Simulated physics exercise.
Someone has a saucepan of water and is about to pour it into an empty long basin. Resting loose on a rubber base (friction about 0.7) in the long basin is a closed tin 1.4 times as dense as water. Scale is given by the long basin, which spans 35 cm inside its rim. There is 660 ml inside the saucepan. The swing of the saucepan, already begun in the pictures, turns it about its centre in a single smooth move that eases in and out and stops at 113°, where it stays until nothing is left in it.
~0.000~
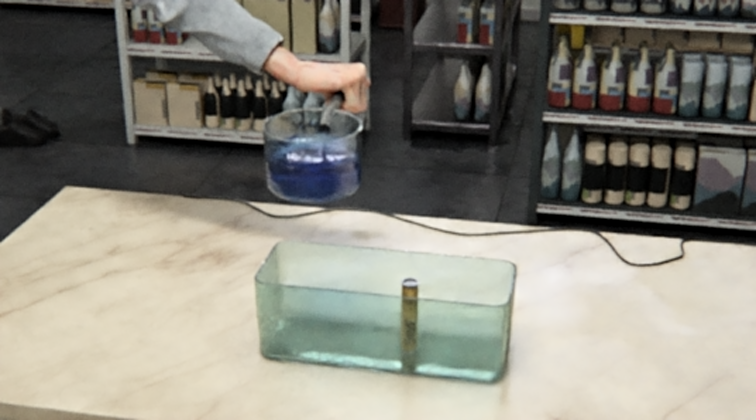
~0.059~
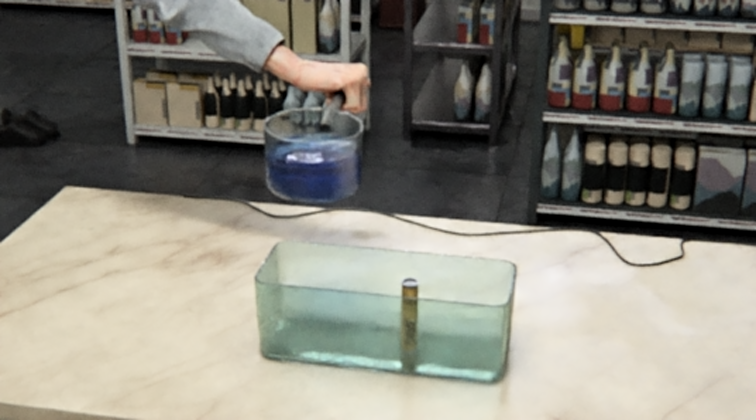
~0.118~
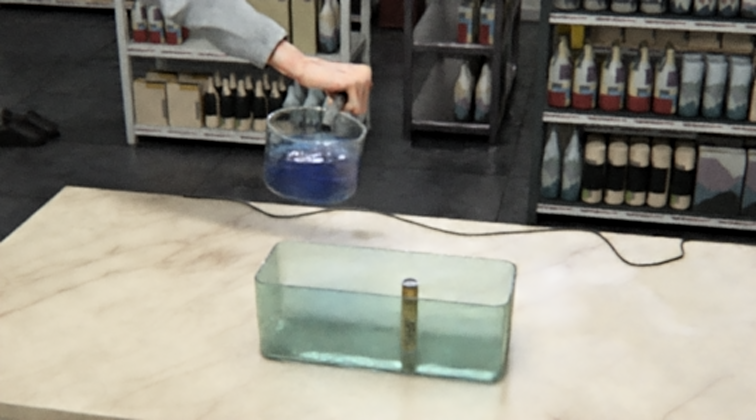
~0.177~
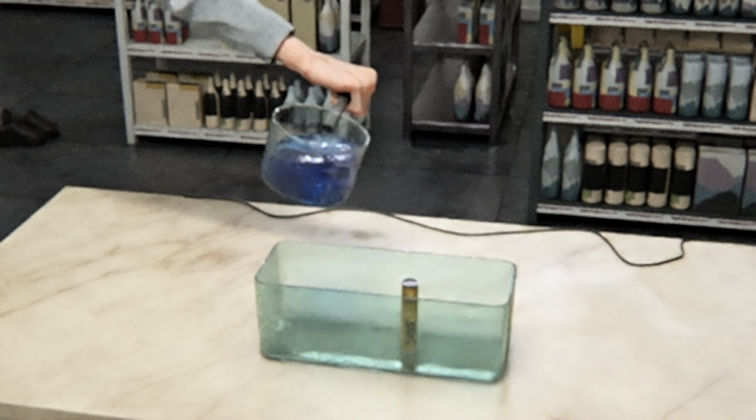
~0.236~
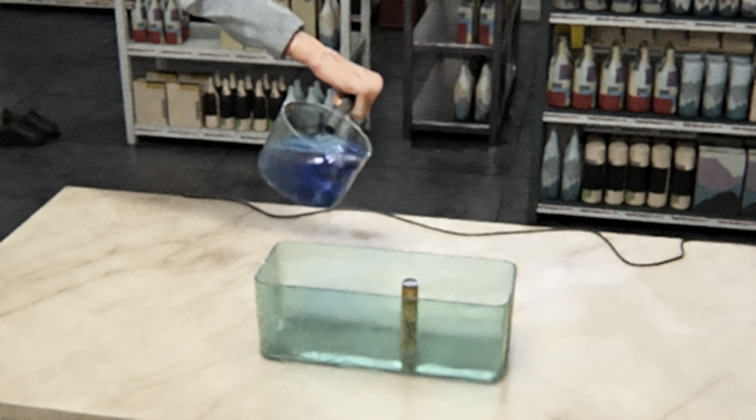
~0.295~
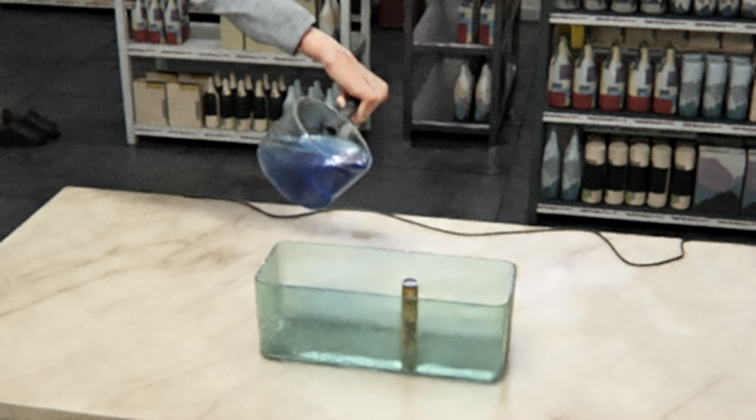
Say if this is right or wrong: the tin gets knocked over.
Right, it gets knocked over.
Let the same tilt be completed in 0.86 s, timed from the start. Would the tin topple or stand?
The tin would overturn.
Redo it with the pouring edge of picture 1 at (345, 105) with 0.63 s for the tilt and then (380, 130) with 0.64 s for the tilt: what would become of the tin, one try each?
First it tips over; then it tips over.
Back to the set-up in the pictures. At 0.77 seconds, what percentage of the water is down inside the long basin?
Roughly 84 per cent.
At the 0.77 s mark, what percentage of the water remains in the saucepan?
About 6 % is still there.
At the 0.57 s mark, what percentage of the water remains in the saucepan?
Portion remaining: Approx. 34 per cent.
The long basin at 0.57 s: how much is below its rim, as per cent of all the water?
I'd estimate some 20 percent of the liquid.
After 0.57 s the tilt is 103° and 34 per cent is still to pour; the tin stands where it began.
After 0.77 s the tilt is 113° and 6 per cent is still to pour; the tin stands 1 cm from where it began.
After 0.98 s the tilt is 113° and 0 per cent is still to pour; the tin leans 35°.
After 1.21 s the tilt is 113° and 0 per cent is still to pour; the tin lies on its side.
In the end the tin lies on its side.
